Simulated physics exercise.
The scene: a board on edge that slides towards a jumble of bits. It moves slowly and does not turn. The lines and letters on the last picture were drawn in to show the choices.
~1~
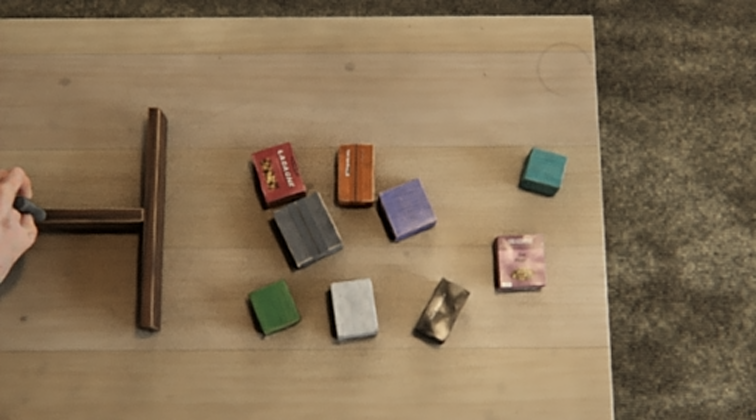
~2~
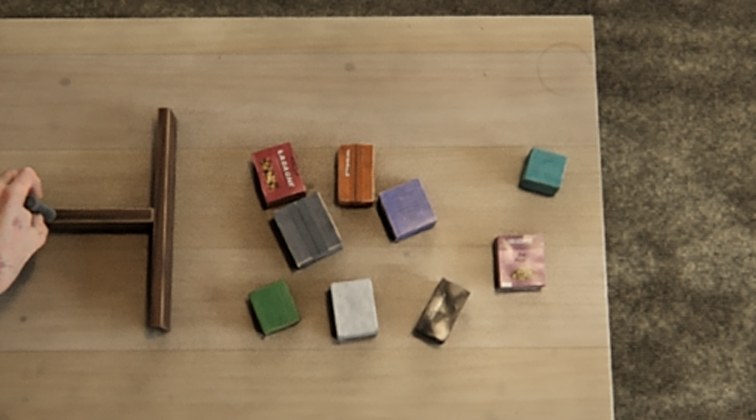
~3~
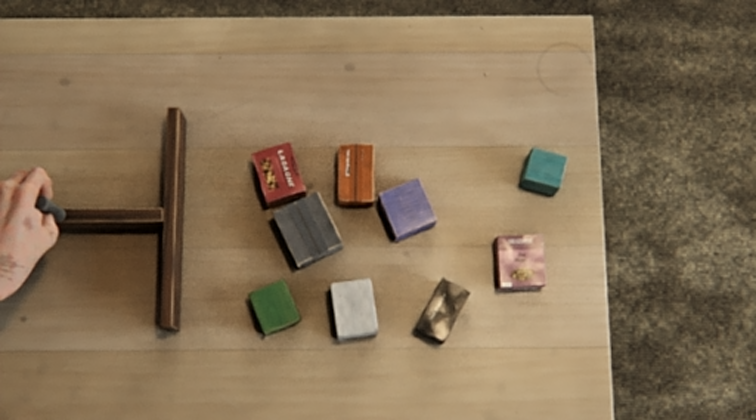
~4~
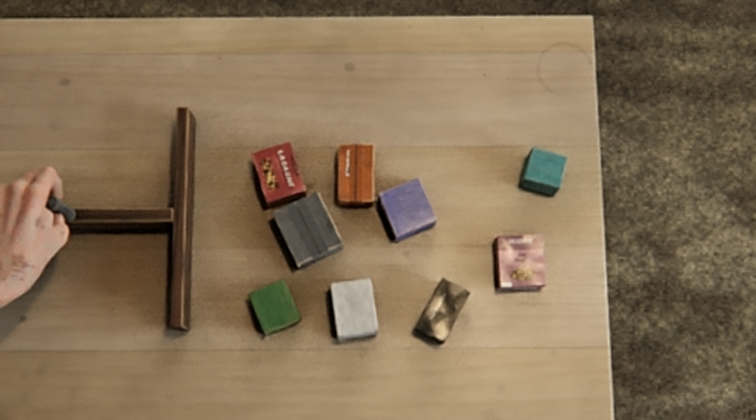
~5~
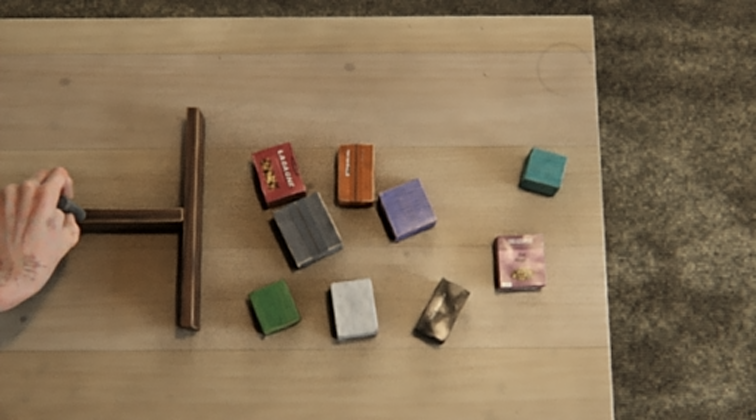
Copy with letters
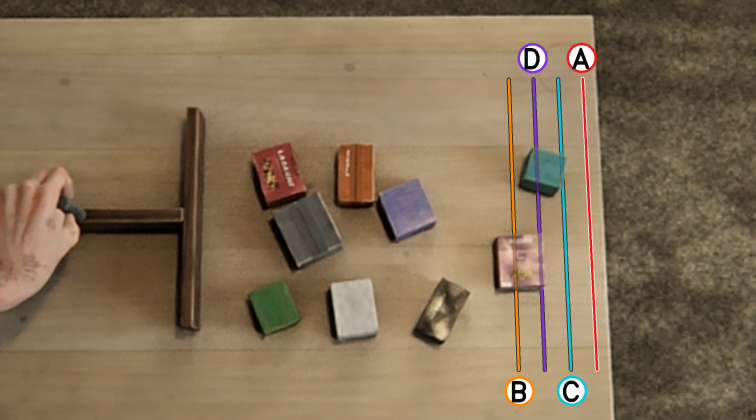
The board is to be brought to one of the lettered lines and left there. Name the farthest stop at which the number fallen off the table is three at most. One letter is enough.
At B, and not beyond.
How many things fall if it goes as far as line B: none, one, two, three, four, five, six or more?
Three.
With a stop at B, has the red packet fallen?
By then, no.
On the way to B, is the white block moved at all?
Yes.
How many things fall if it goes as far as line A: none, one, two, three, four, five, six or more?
By then, six or more.
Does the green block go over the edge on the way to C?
No.
On the copy, A at (590, 220); B at (514, 221); C at (564, 220); D at (539, 221).
On B. First, board (307, 214); green block (334, 313); white block (374, 310).
Then, board (424, 213); pink box (548, 261); black packet (527, 316).
Finally, board (513, 212); pink box over the edge; turquoise block over the edge; three fallen.
By contrast, A drops nine; C drops six; D drops four.
